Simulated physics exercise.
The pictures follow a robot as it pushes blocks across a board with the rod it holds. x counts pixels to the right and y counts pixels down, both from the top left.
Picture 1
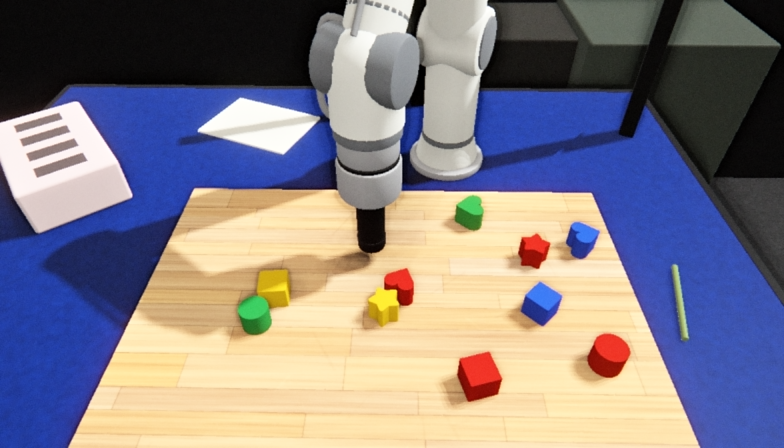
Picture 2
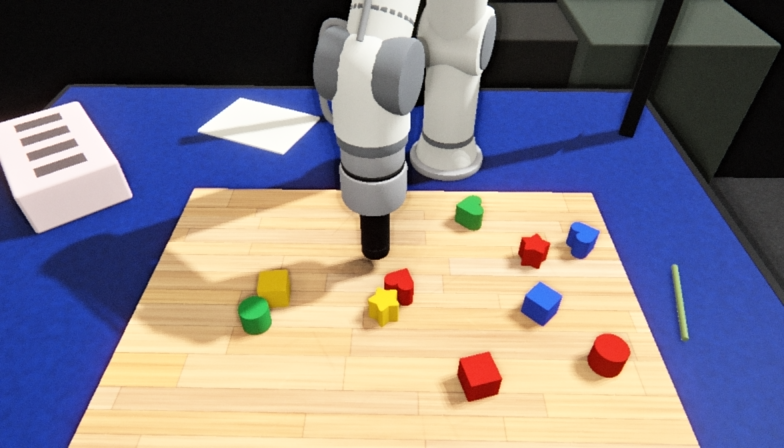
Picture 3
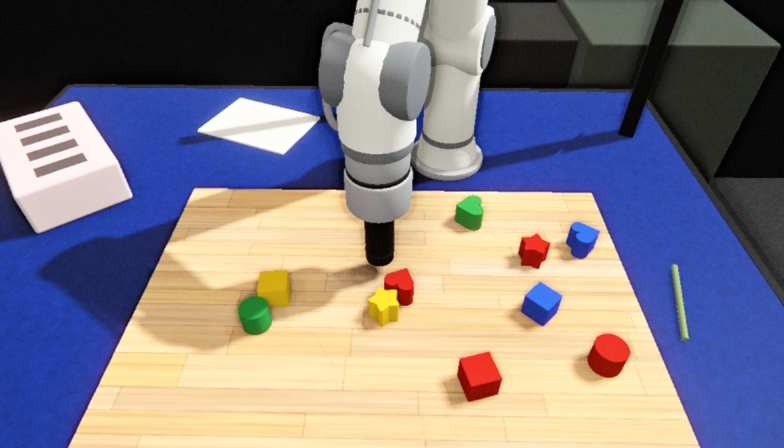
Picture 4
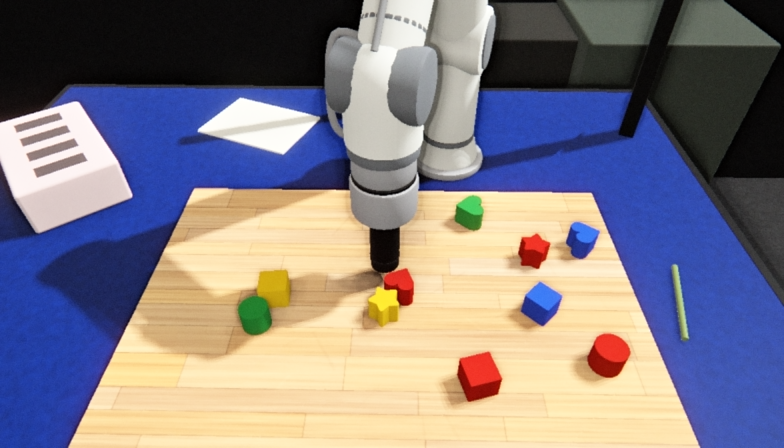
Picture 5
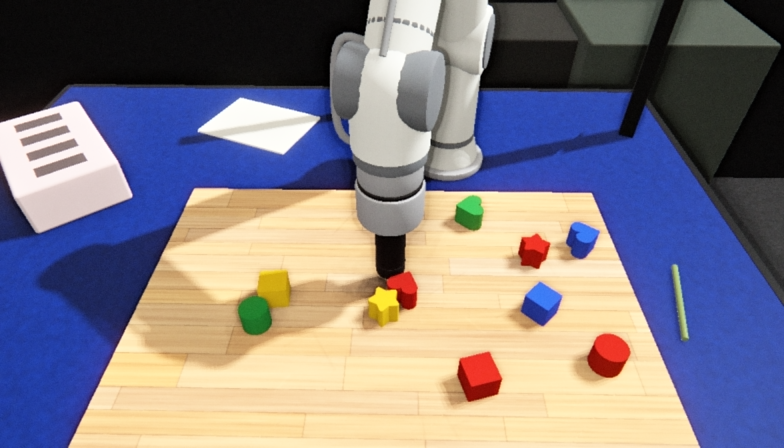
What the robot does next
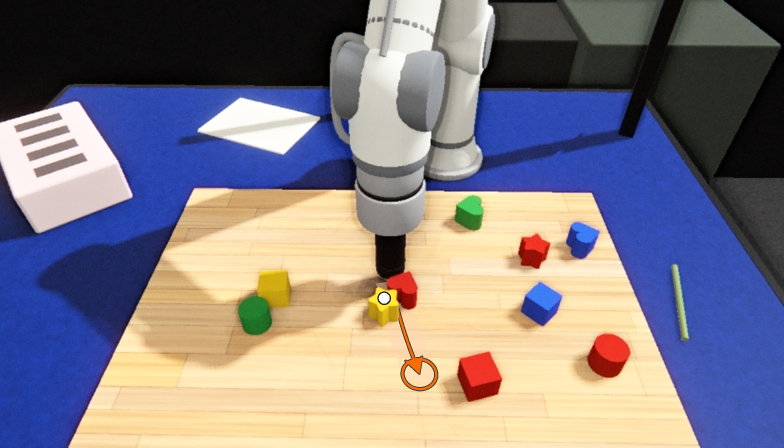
A white and grey robot arm with a black rod reaches over a pale wooden board on a blue table, seen from a fixed, raised view at the front. Small red, yellow, blue and green blocks dot the board, with a yellow star and red heart near the middle. The rod glides slightly toward the viewer and right, then nudges the heart a touch rightward.
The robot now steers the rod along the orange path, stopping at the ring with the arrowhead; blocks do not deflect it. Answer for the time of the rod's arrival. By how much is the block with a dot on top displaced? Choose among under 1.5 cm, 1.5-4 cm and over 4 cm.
It moves more than 4 cm.
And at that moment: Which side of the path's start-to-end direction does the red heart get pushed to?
Off to the left side.
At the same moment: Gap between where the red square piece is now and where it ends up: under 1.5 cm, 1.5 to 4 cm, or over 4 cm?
Travels under 1.5 cm.
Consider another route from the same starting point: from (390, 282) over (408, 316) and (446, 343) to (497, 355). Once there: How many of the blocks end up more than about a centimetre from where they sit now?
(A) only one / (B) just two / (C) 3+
Choice C: 3+.
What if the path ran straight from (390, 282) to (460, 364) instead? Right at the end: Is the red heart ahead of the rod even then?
Answer: Yes.
Path on the board, from (390, 282) by way of (398, 309) and (407, 340) to (419, 374); the dot is on the yellow star block.
What follows on the original path. One third of the way, rod (398, 297); yellow star block (386, 313), turned 85° clockwise; red heart (420, 308), turned 35° anticlockwise.
Two thirds of the way, rod (407, 328); yellow star block (381, 334); red heart (437, 327), turned 75° anticlockwise.
At the end, rod (420, 362); yellow star block (382, 337), turned 145° clockwise; red heart (440, 328), turned 85° anticlockwise; red square piece in place.
